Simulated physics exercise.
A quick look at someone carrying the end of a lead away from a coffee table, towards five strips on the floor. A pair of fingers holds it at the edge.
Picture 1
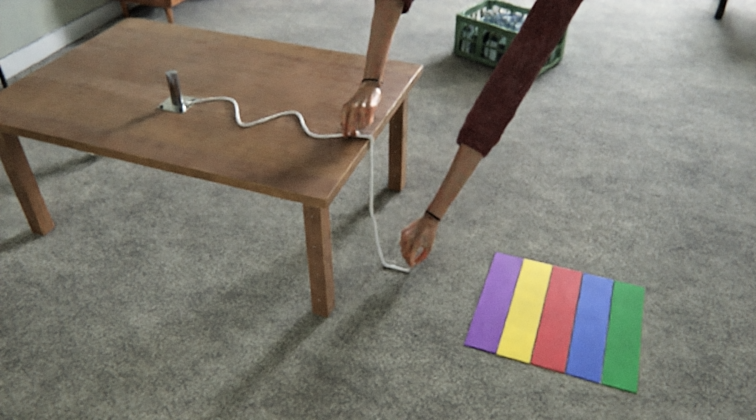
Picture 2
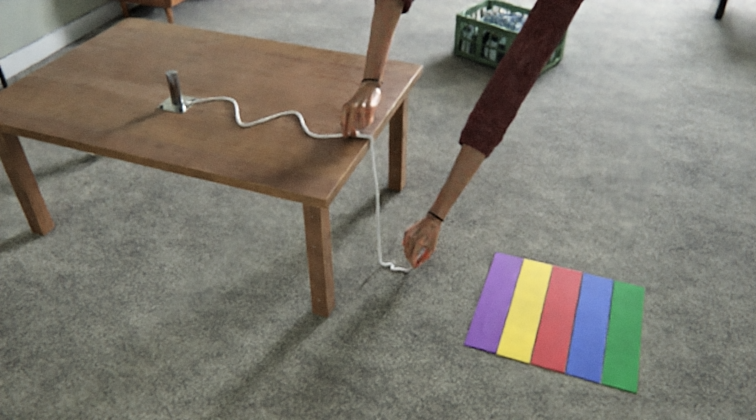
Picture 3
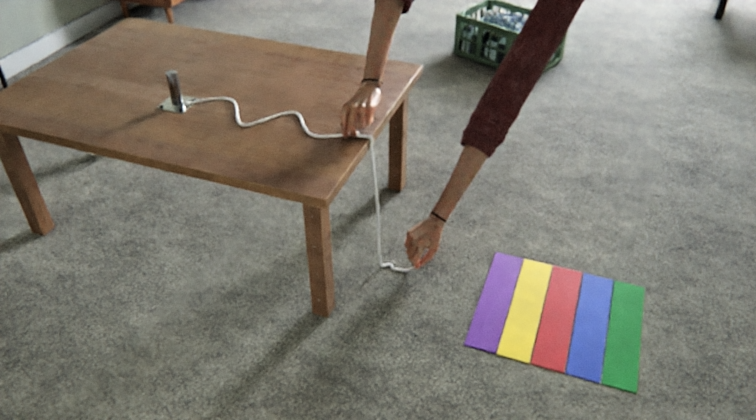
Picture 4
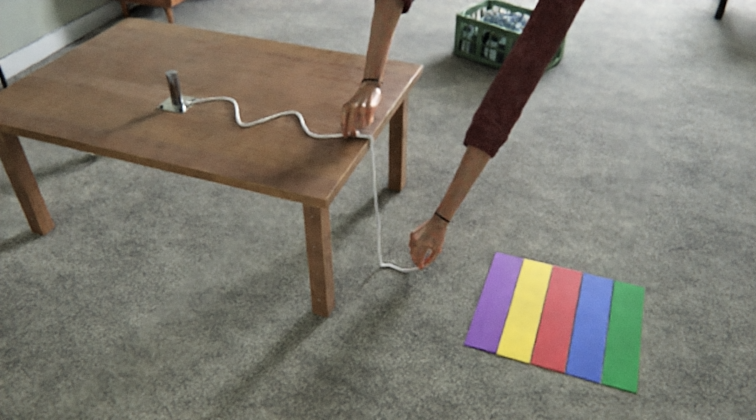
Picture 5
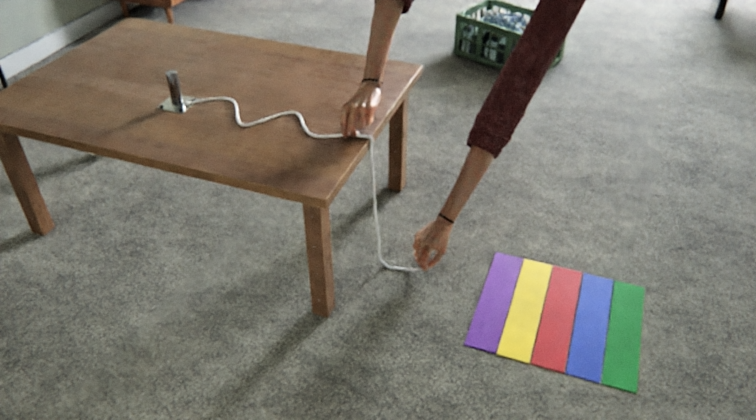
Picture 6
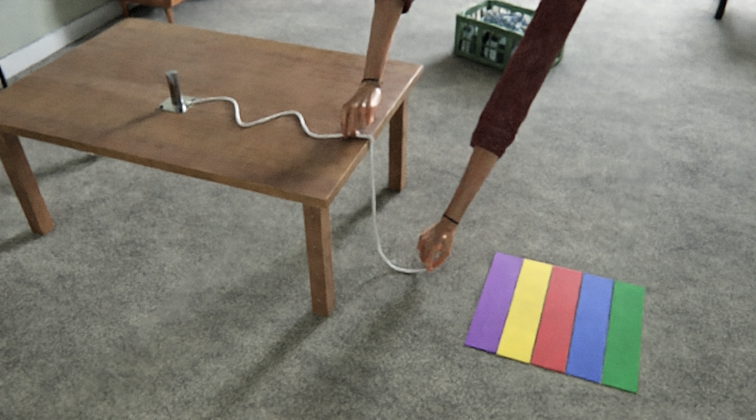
On a grey carpet beside a wooden coffee table, one hand pinched a white cord at the table's edge while the other drew its hanging end slightly right, towards five coloured strips.
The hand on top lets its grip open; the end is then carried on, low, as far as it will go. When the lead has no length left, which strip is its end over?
The blue strip.
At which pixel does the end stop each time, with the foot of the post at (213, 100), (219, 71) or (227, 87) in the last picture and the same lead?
You'd get roughly (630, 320), (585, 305) and (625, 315), one for each try.
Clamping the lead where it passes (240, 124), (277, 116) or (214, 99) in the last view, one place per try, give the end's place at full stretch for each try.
Respectively (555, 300), (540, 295) and (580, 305).
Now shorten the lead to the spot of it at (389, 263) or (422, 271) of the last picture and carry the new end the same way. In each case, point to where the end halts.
First (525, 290), then (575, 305).
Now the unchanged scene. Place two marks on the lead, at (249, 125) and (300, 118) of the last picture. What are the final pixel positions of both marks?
They go to (282, 123) and to (340, 134).
Soon after, end near (523, 291); over yellow.
After that, end near (567, 302); over red.
At the stop, end near (592, 309); over blue. It gets as far as the blue strip.
